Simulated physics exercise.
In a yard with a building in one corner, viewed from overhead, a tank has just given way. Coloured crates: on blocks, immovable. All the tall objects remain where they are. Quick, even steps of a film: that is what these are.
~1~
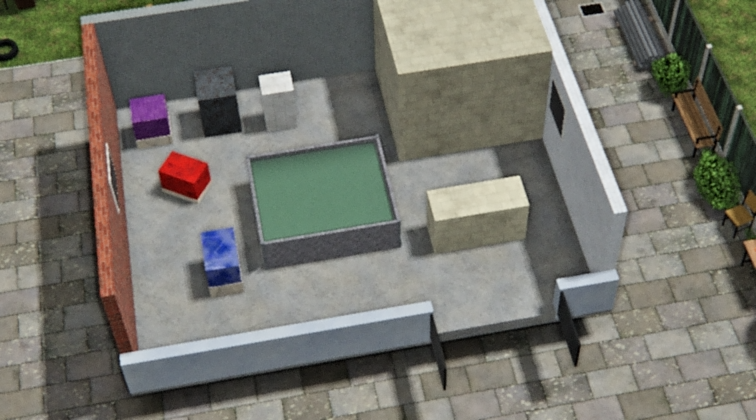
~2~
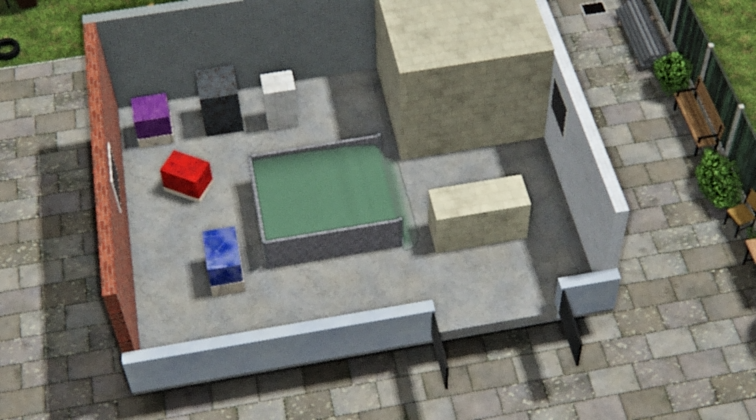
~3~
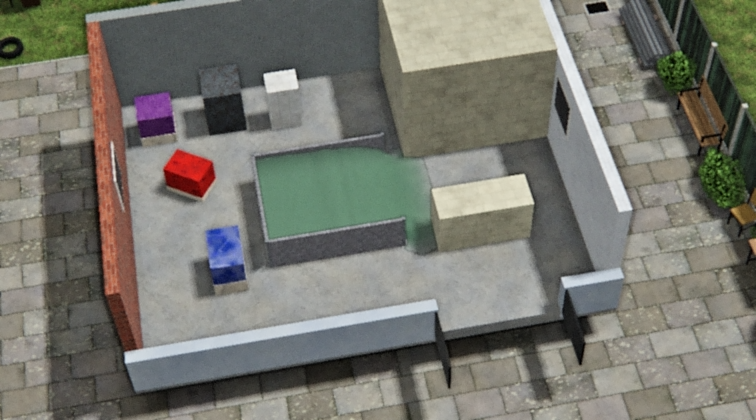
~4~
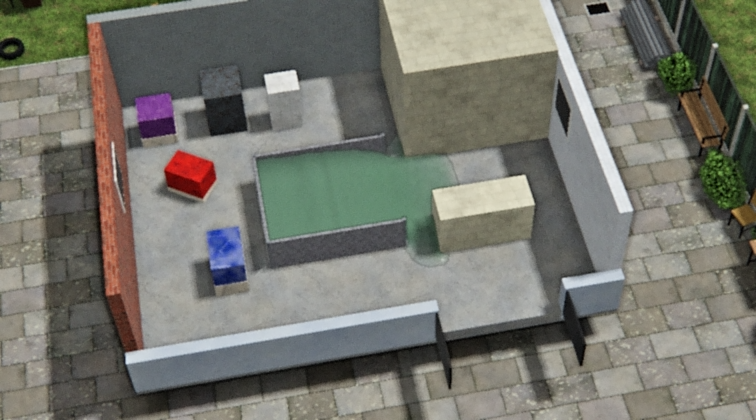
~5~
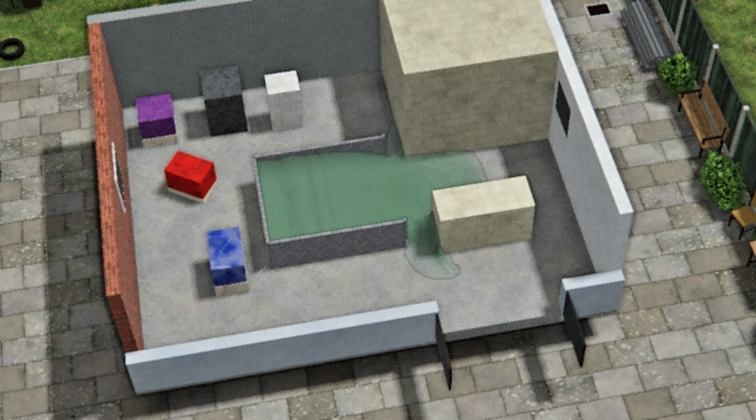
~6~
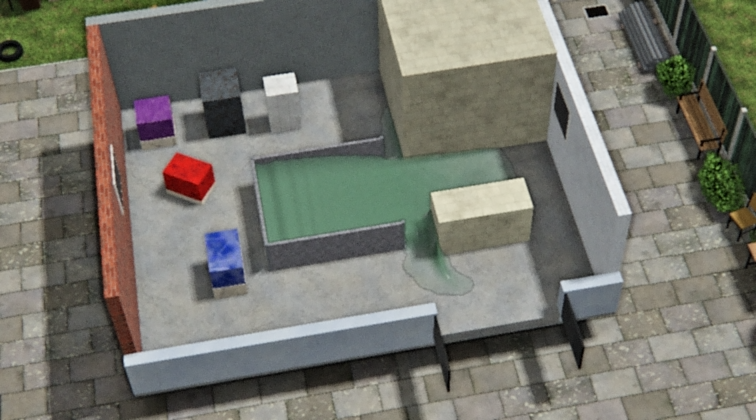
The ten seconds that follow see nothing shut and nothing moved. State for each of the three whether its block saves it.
In the end the blue crate is going to stay free of water. The purple crate is going to stay free of water. The red crate is going to stay free of water.
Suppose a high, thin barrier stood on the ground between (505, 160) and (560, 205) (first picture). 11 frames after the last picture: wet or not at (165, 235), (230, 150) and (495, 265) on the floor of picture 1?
In turn: No water, dry, dry.
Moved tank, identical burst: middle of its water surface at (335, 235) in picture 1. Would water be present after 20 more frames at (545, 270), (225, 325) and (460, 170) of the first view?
First drenched; next unwetted; last drenched.
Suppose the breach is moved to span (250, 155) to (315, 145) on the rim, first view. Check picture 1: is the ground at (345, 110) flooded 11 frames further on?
Submerged.
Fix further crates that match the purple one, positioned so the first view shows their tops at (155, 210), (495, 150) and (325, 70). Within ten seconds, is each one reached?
Respectively: Comes through fine, is reached and comes through fine.
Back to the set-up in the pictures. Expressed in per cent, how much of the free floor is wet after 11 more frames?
My estimate is near 40 per cent.
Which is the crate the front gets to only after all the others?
The answer here is the one in red.
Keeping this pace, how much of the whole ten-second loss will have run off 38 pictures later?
Near 70 in a hundred.
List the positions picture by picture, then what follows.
Still water in the open tank at (322, 191), in the first frame.
Water pours out at (388, 194) and has run to (405, 248), in the second frame.
The front is at (428, 249), out from the gap at (392, 195), in the third frame.
Water pours out at (392, 197) and has run to (399, 137), in the fourth frame.
The front is at (396, 125), out from the gap at (393, 198), in the fifth frame.
Water pours out at (391, 200) and has run to (496, 149), in the sixth frame.
A moment on, water covers 30 % of the floor; the blue crate not reached, the purple crate not reached, the red crate not reached.
Next, water covers 40 % of the floor; the blue crate not reached, the purple crate not reached, the red crate not reached.
Then, water covers 50 % of the floor; the blue crate not reached, the purple crate not reached, the red crate not reached.
Later, water covers 70 % of the floor; the blue crate water round its plinth, the purple crate water round its plinth, the red crate not reached.
In the end, water covers 95 % of the floor; the blue crate stayed above the water, the purple crate stayed above the water, the red crate stayed above the water.
